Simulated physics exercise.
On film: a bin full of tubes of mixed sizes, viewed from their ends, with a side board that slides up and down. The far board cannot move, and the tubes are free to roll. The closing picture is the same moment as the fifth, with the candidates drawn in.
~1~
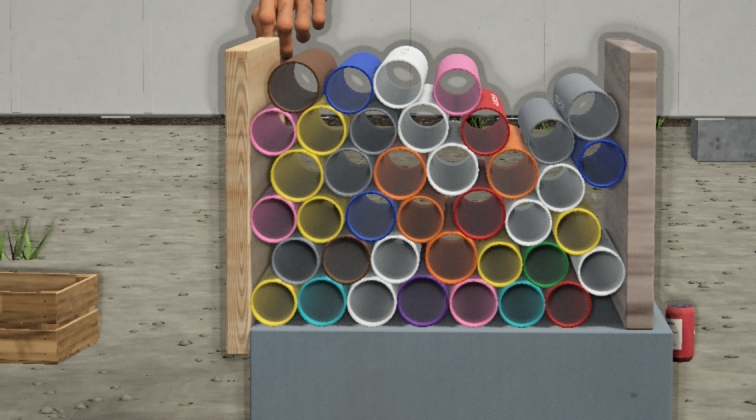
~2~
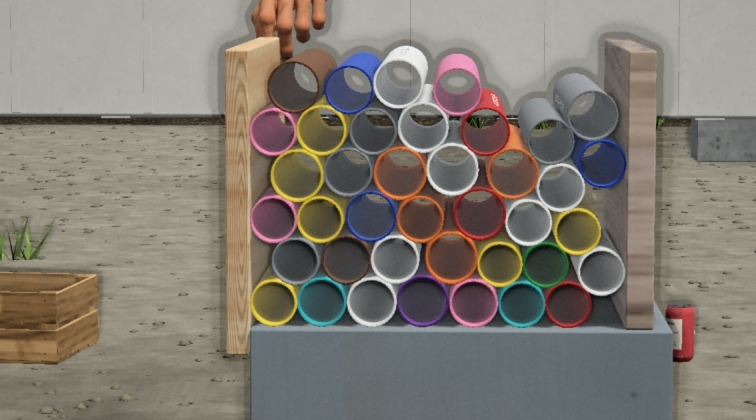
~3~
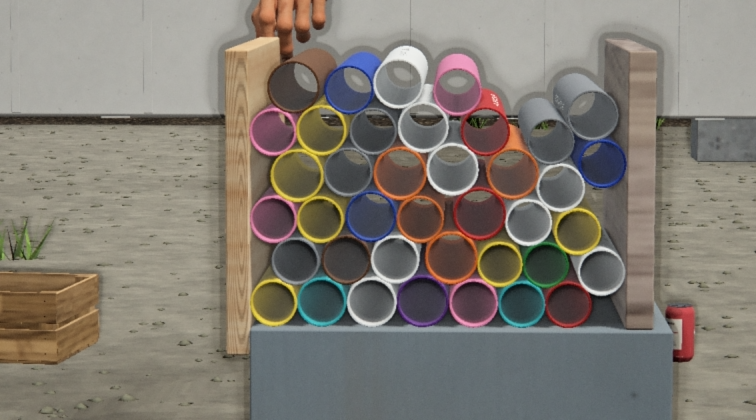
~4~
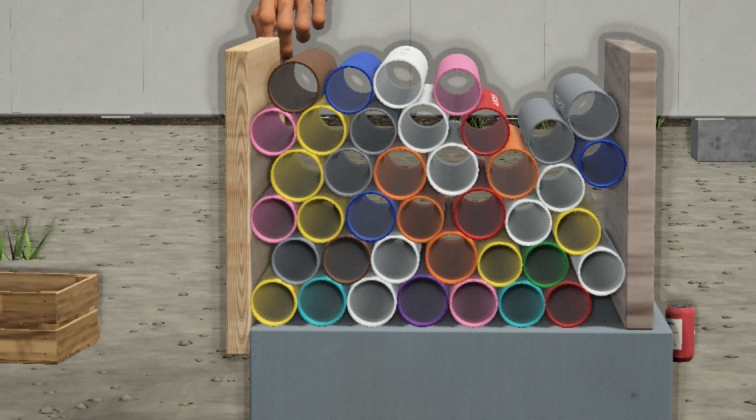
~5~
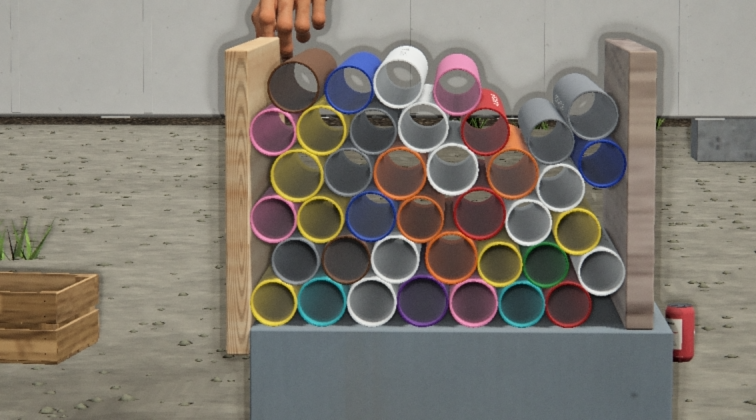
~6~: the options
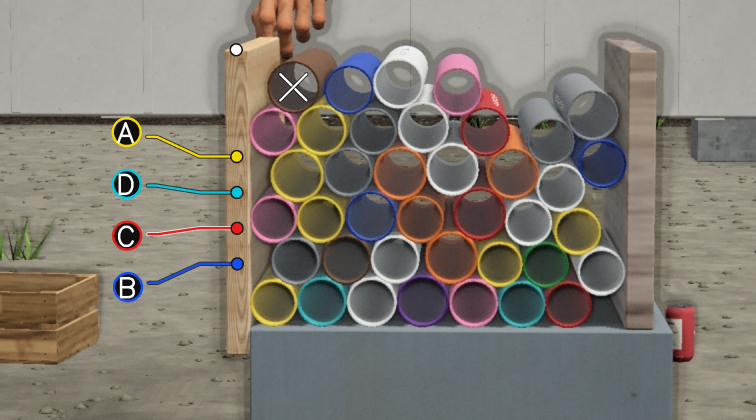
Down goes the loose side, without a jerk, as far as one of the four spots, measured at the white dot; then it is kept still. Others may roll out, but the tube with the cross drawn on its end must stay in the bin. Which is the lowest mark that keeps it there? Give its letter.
Stop at A.
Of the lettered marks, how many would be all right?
One of the four.
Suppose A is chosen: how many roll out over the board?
At A the number is none.
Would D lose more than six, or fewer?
Fewer than six.
On the marked copy, A at (237, 157); B at (238, 264); C at (238, 228); D at (237, 192); the cross at (293, 87); the white dot at (237, 50).
Taking A. A third of the way, top of the board (249, 105).
Two thirds of the way, top of the board (249, 156).
When it is over, top of the board (249, 156), none out over the board, the crossed one still inside.
As for the rest, B lets the crossed one out; C lets the crossed one out; D lets the crossed one out.
